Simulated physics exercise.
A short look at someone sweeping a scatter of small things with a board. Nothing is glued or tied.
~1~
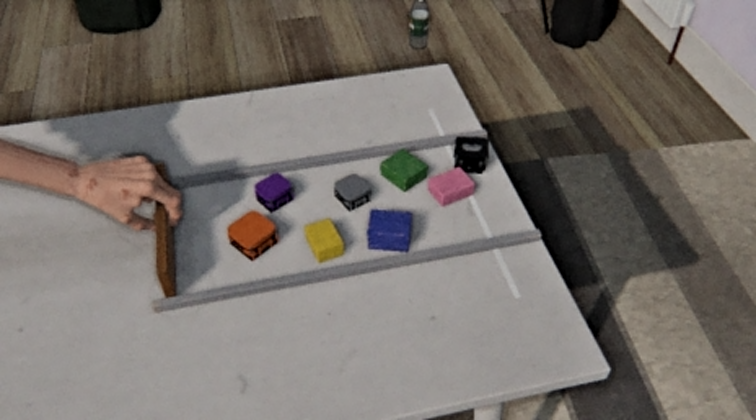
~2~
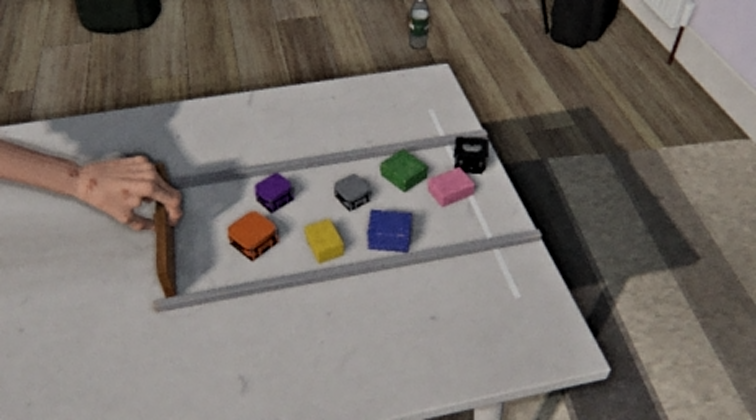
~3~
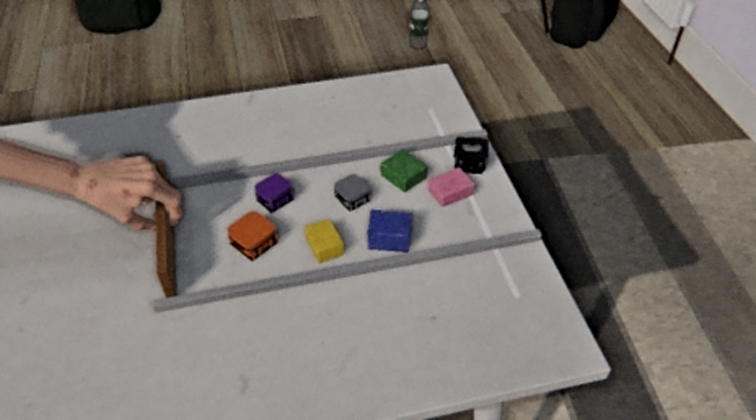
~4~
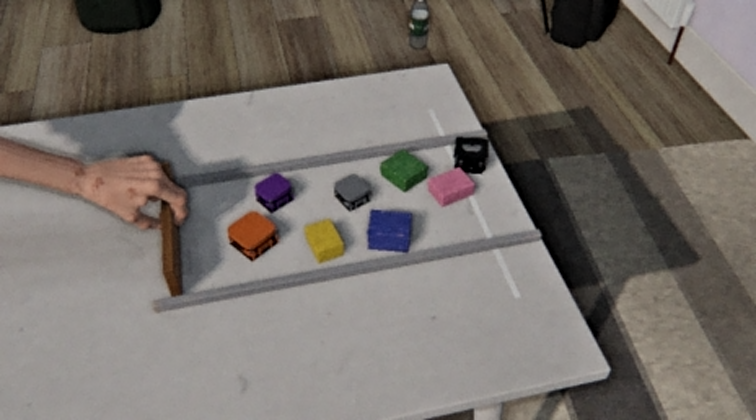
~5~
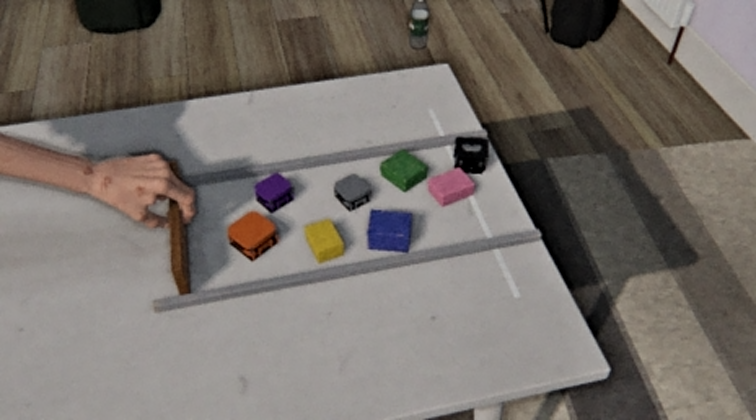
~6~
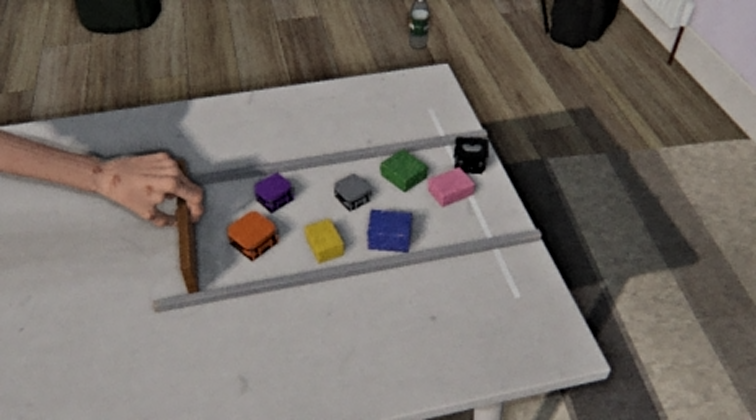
A hand and forearm reach in from the left over a pale table, seen from above at an angle, with wood flooring and a bottle behind. Between two grey rails lie small purple, orange, grey, yellow, green, blue and pink blocks, with a black case at the far right near a white line. The hand slides an upright brown board slightly rightward, touching nothing, while the blocks and view stay still.
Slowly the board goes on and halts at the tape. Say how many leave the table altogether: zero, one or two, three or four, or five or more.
Here the number that fall off is three or four.
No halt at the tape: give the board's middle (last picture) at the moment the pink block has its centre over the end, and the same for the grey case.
For the pink block at (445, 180), for the grey case at (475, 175).
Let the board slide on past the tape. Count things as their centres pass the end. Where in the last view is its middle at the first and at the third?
About (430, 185), then (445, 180).
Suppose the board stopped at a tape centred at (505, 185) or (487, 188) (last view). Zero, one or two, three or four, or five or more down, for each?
One after another: Five or more; 5 or more.
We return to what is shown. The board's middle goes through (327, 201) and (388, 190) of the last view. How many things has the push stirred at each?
By then 5, and 7.
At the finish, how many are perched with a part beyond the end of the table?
Overhanging: 3.
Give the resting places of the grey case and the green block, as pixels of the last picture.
About (506, 178), and the other about (493, 148).
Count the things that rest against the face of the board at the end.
It touches 2.
A little later, none off yet; black case at rest near (471, 155); pink block at rest near (451, 187); green block at rest near (404, 171).
When it is over, the number that fall off is three or four; down, blue block, pink block and black case.
